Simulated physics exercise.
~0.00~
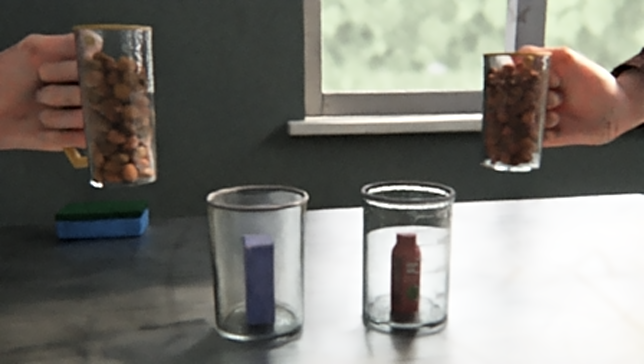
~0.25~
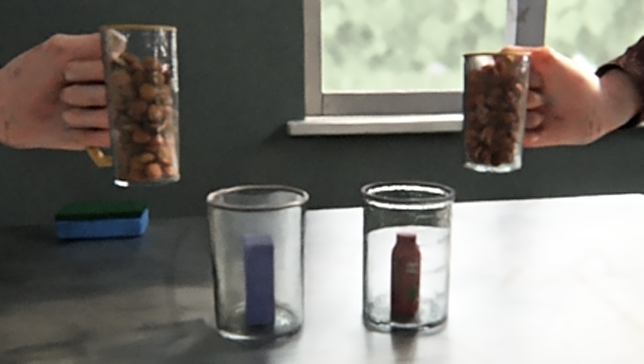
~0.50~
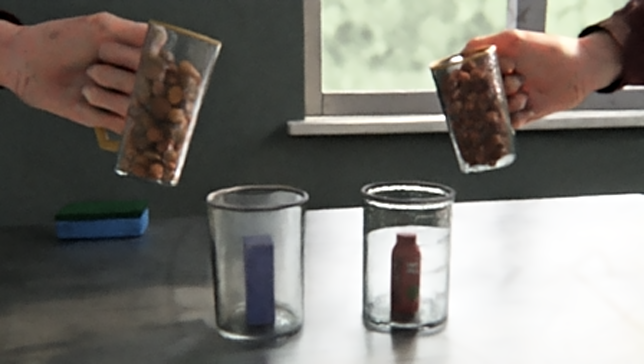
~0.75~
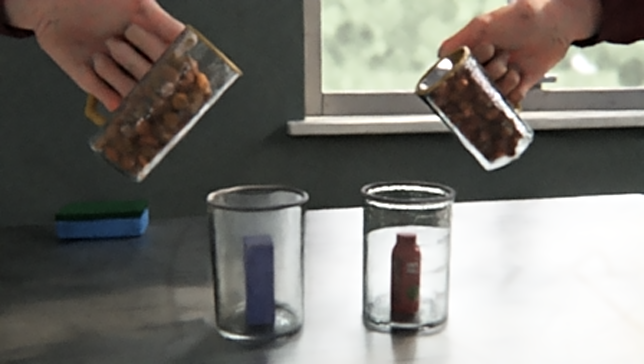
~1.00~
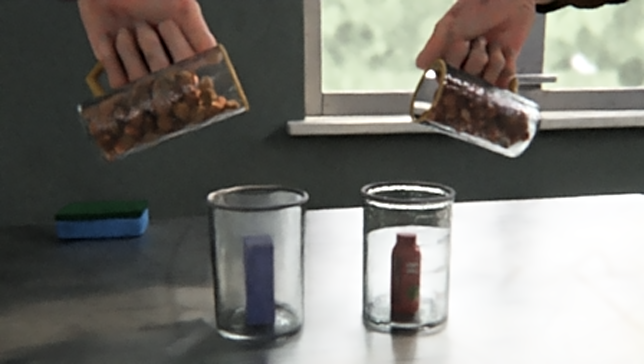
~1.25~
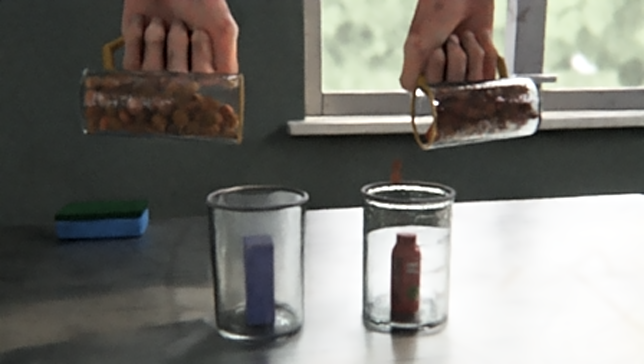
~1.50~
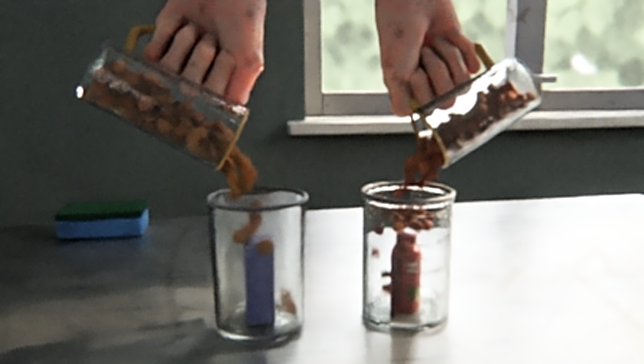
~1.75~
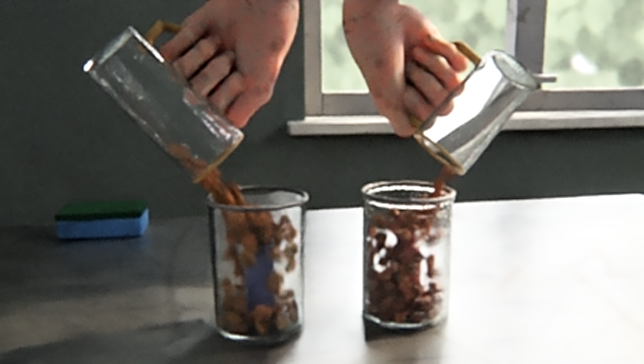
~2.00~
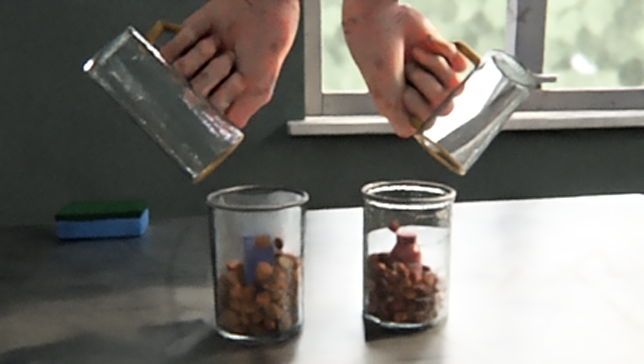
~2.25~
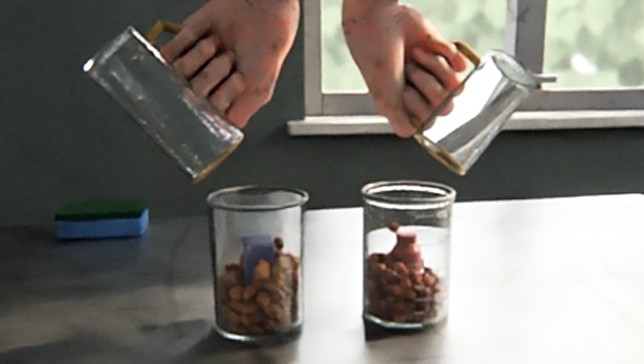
A still, level view takes in a grey tabletop against a dark wall, with a bright window behind and a green and blue sponge at the left. A clear glass holding a blue block stands left of a clear beaker holding a small red bottle. Above them, two hands hold glass mugs full of brown nut-like pieces, move inward and tip the mugs. The pieces tumble into both containers until the mugs are empty, then settle around the objects. Each container ends about half full, with the tops of the blue block and red bottle still showing.
